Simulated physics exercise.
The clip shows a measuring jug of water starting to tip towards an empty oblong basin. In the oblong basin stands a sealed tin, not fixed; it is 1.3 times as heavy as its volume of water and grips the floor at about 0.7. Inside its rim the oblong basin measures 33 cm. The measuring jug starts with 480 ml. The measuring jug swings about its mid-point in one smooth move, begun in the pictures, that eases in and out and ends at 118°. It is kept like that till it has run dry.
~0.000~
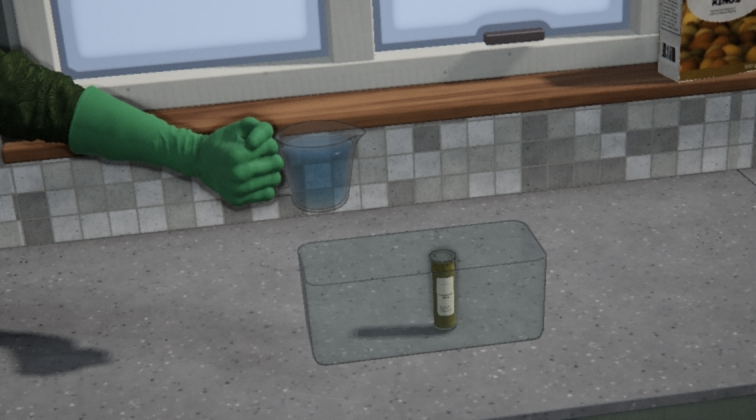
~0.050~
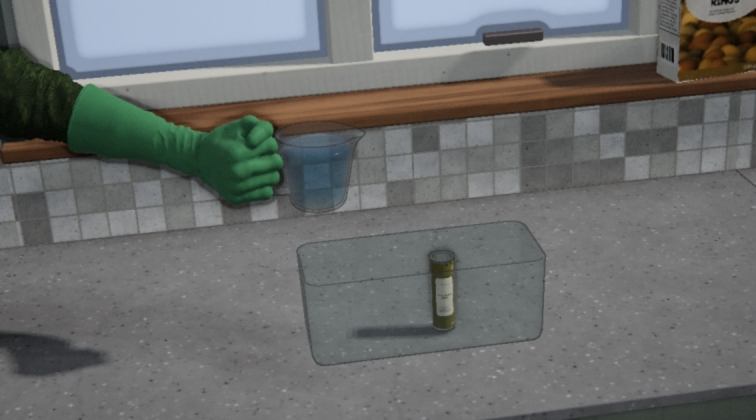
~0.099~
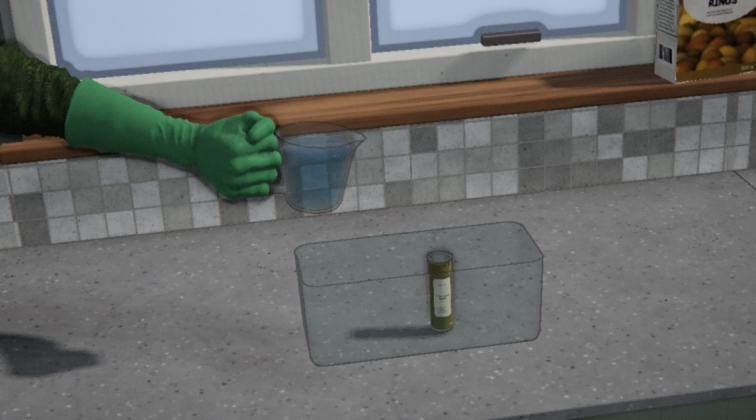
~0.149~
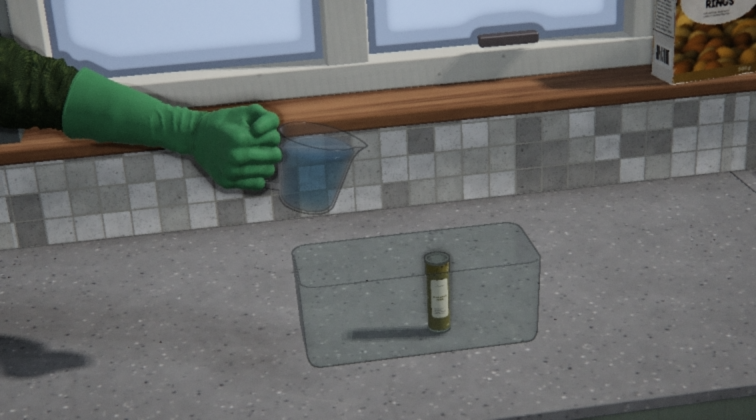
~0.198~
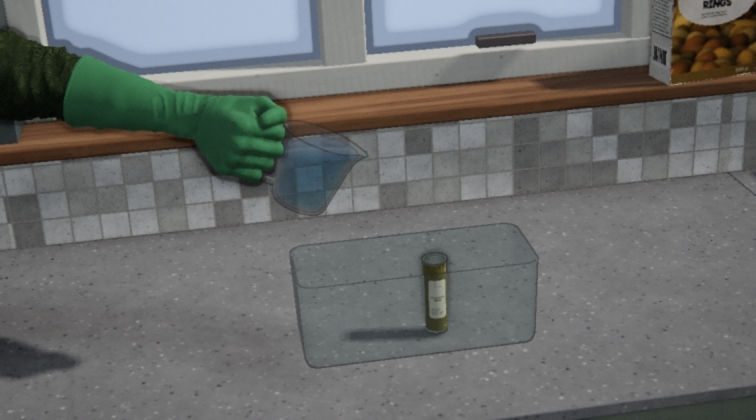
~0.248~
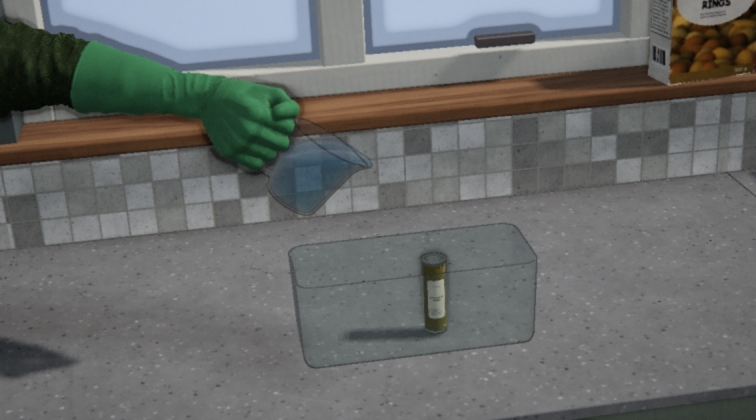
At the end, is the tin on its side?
It keeps standing.
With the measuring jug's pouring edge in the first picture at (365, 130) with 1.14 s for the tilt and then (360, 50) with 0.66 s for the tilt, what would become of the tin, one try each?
First it keeps standing; then it topples.
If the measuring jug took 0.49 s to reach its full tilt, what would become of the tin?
Then it keeps standing.
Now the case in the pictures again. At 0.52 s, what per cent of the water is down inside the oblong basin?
About 38 per cent.
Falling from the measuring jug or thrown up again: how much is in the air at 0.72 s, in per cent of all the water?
Some 6 per cent.
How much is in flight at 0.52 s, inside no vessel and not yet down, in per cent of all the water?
Some 30 per cent.
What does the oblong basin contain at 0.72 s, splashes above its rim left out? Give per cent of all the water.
Some 94 per cent.
After 0.52 s the tilt is 106° and 31 per cent is still to pour; the tin stands where it began.
After 0.72 s the tilt is 118° and 1 per cent is still to pour; the tin stands where it began.
After 0.93 s the tilt is 118° and 0 per cent is still to pour; the tin stands where it began.
After 1.16 s the tilt is 118° and 0 per cent is still to pour; the tin stands where it began.
In the end the tin stands where it began.
